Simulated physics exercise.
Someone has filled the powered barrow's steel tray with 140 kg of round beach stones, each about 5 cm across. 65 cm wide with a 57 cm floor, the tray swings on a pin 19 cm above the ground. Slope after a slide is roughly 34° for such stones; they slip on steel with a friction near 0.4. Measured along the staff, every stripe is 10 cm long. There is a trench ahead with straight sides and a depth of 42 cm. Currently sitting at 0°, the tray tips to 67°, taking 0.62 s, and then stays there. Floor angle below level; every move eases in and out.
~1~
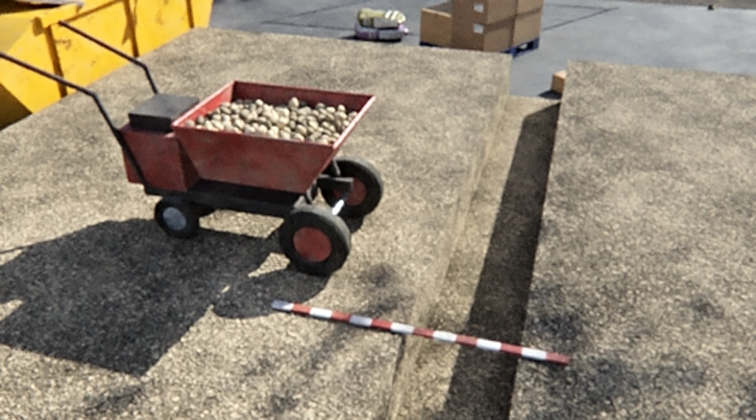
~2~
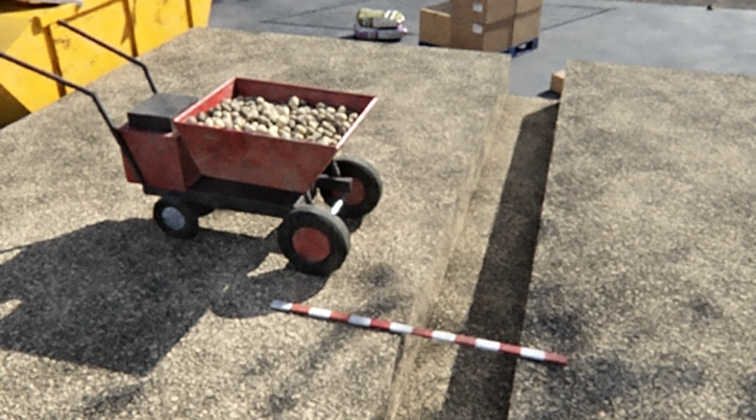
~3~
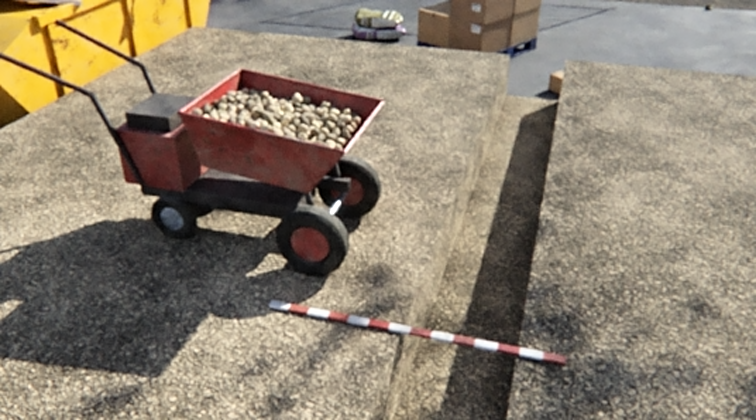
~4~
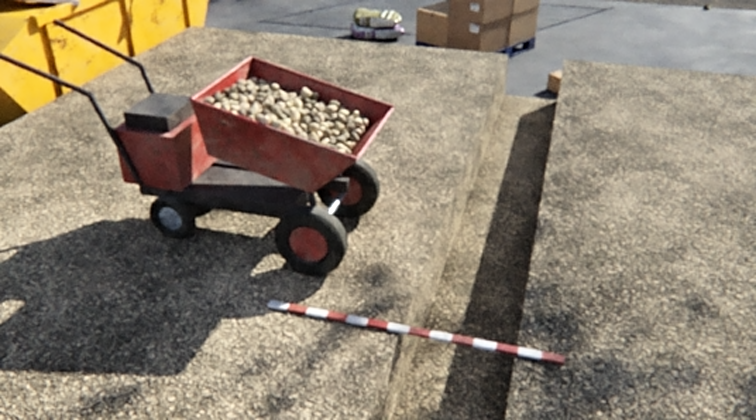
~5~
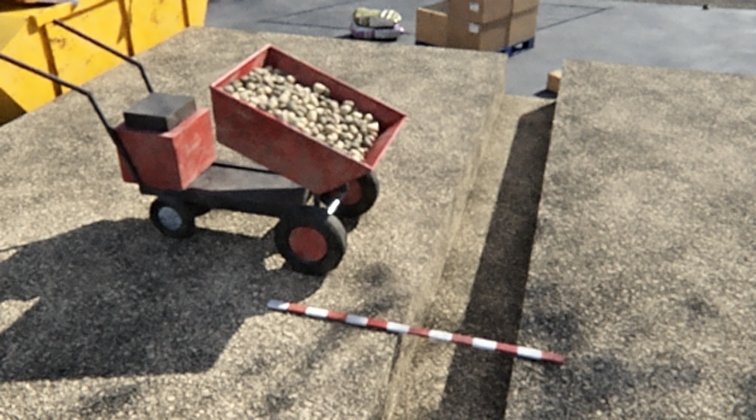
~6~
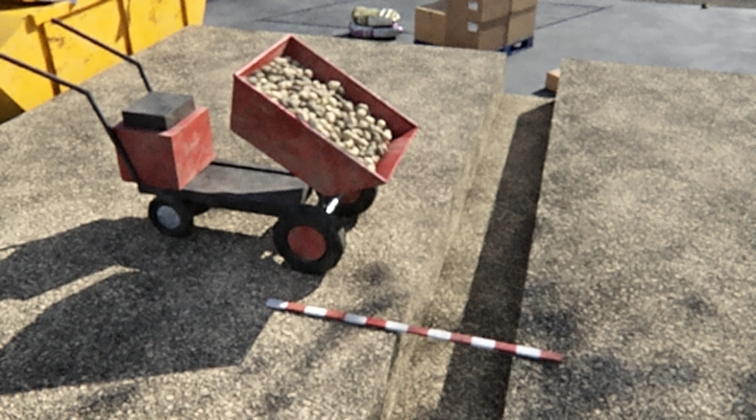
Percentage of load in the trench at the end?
91 per cent.
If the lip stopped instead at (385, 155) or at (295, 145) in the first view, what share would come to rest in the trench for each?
From the first place around 50 per cent, from the other around 85.
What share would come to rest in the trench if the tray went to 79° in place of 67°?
Near 95 per cent then.
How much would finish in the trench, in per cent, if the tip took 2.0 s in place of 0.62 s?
It would be near 100 per cent.
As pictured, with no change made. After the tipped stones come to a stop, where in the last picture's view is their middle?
The stones end up centred near (479, 319).
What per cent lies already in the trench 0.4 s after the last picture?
Close to 25 per cent at that time.
Then, 0.2 s after the last picture the floor is at 56°, 100 % in the tray; the foremost stones are at (407, 197).
Then, 0.4 s after the last picture the floor is at 67°, 76 % in the tray, 24 % in the trench; the foremost stones are at (494, 277).
Then, 0.8 s after the last picture the floor is at 67°, 25 % in the tray, 66 % in the trench, 9 % past the trench; the foremost stones are at (651, 287).
Then, 2.7 s after the last picture the floor is at 67°, 0 % in the tray, 91 % in the trench, 9 % past the trench; the foremost stones are past the picture's edge.
